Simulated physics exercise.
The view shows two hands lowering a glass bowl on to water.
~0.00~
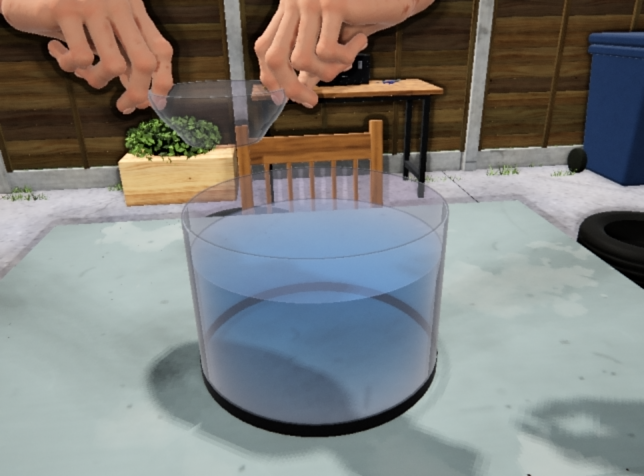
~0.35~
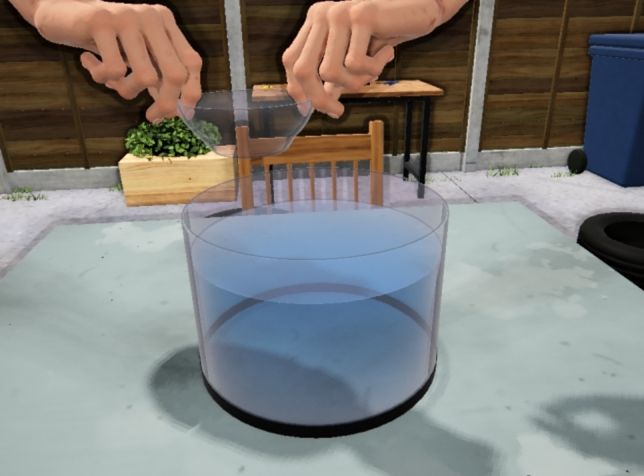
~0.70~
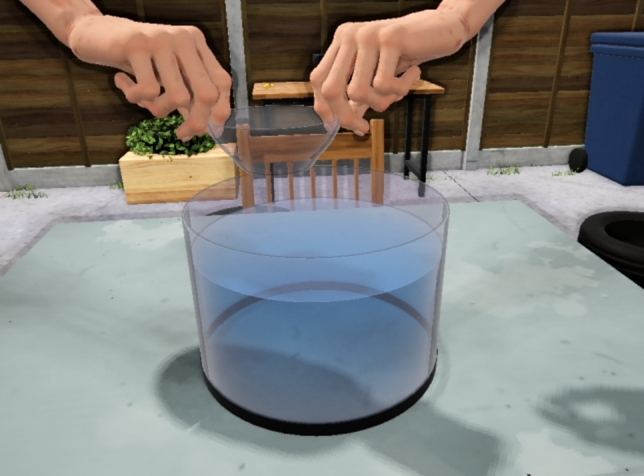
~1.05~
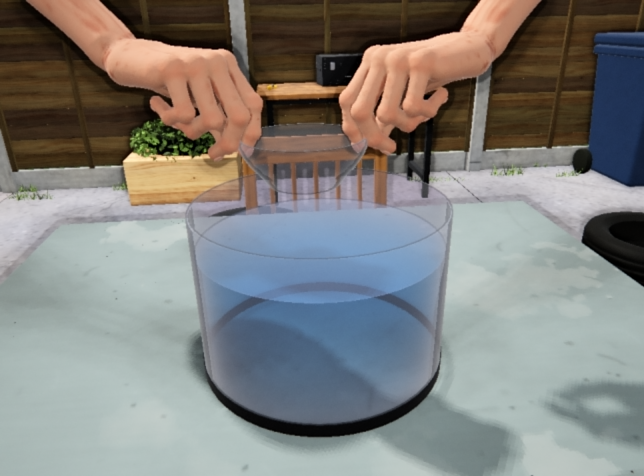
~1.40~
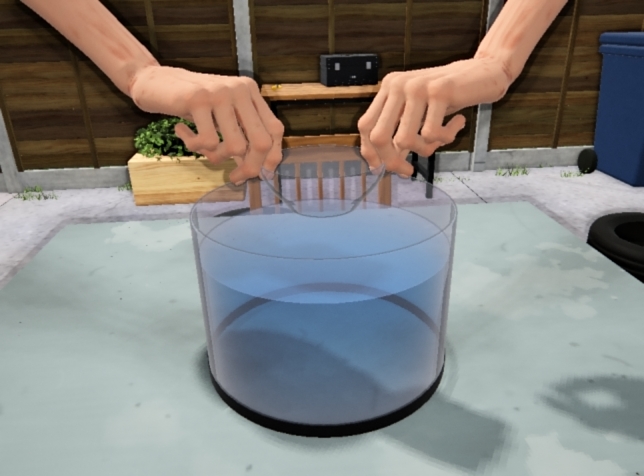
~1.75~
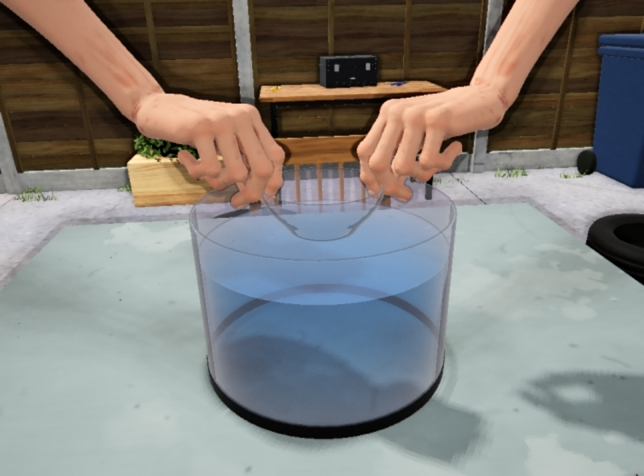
At the start, two hands hold an empty, clear glass bowl above and behind a round transparent basin of blue water on a pale table. The hands carry the bowl to the right and steadily lower it, bringing it over the basin until it is just above the water's surface.
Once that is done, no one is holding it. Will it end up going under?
No, it stays up.
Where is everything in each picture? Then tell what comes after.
Bowl (222, 111) empty; above the basin, in the first frame.
Bowl (248, 121) empty; coming down, in the second frame.
Bowl (275, 138) empty; lower, in the third frame.
Bowl (304, 157) empty; lower still, in the fourth frame.
Bowl (323, 180) empty; close to the surface, in the fifth frame.
Bowl (323, 204) empty; just over the surface, in the sixth frame.
After 2.2 s, the bowl dips into the water.
After 2.8 s, it bobs and steadies.
After 5.0 s, the bowl floats with most of its side showing.
